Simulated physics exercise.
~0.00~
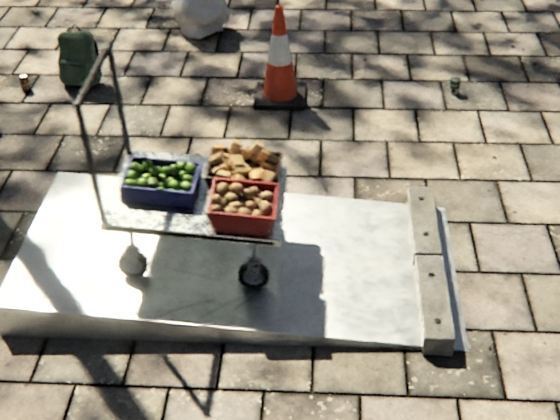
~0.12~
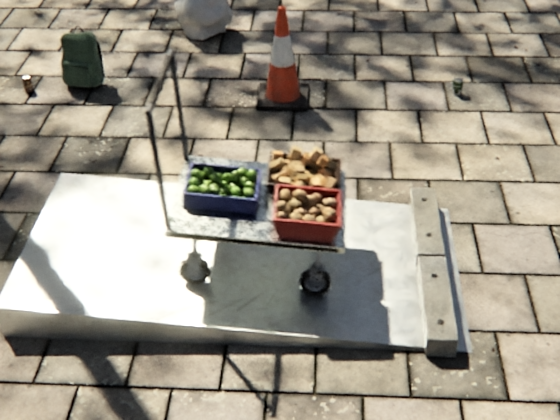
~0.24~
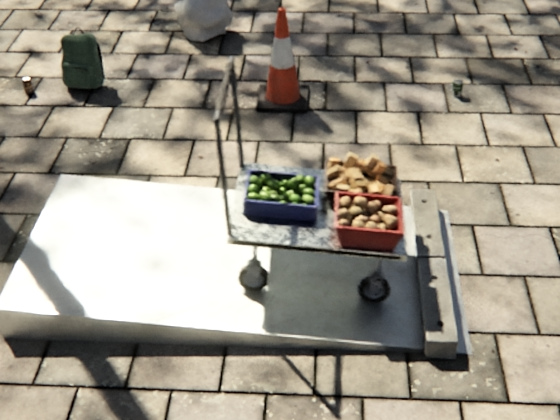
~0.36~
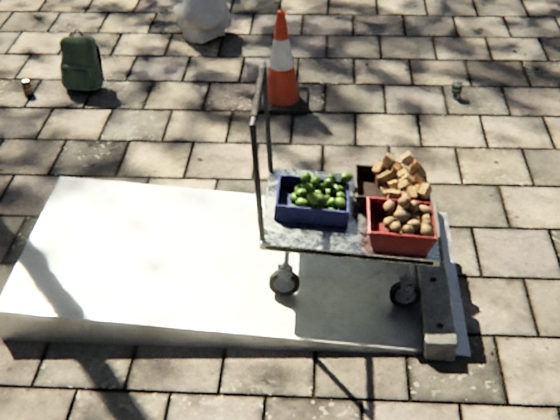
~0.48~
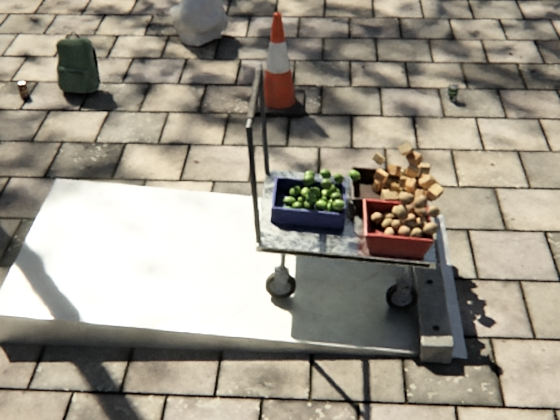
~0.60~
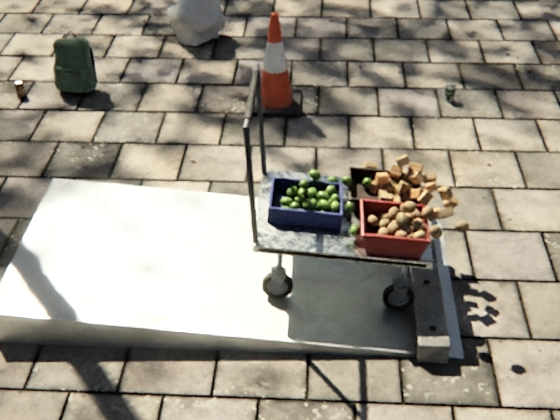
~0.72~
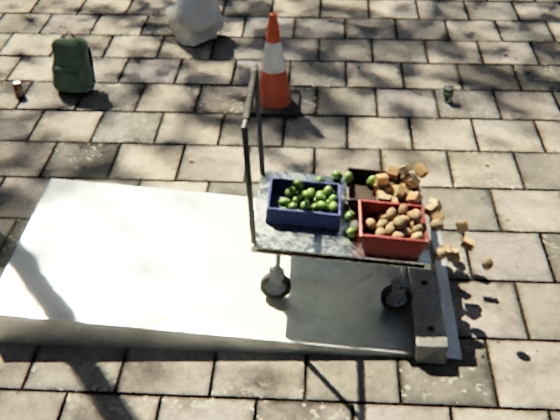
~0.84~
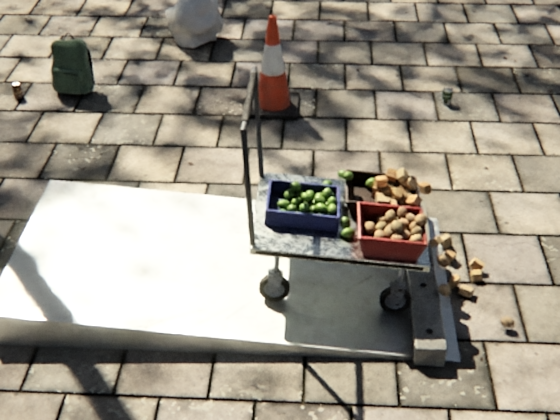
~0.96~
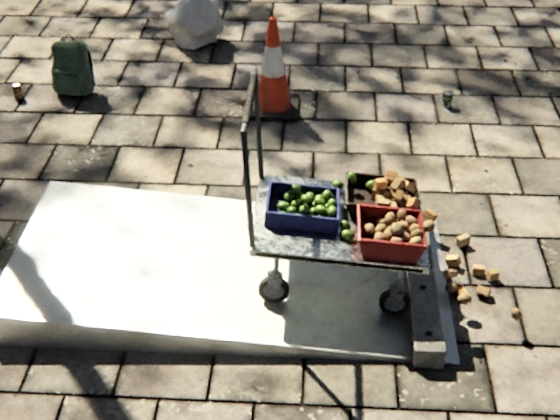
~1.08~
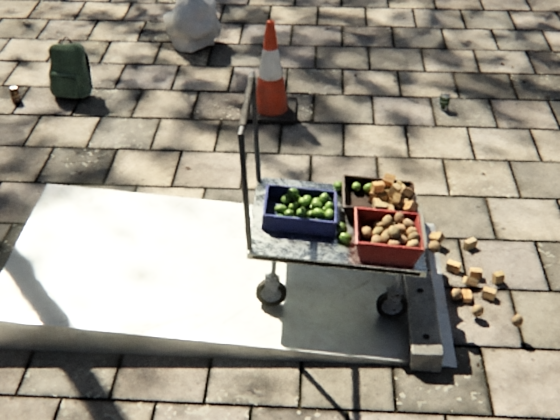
A trolley carrying limes, potatoes and wooden chunks rolled rightward down a pale ramp and stopped abruptly at the raised sill, sending wooden pieces tumbling over the front onto the paving, while the trays stayed put and still held most of their loads.
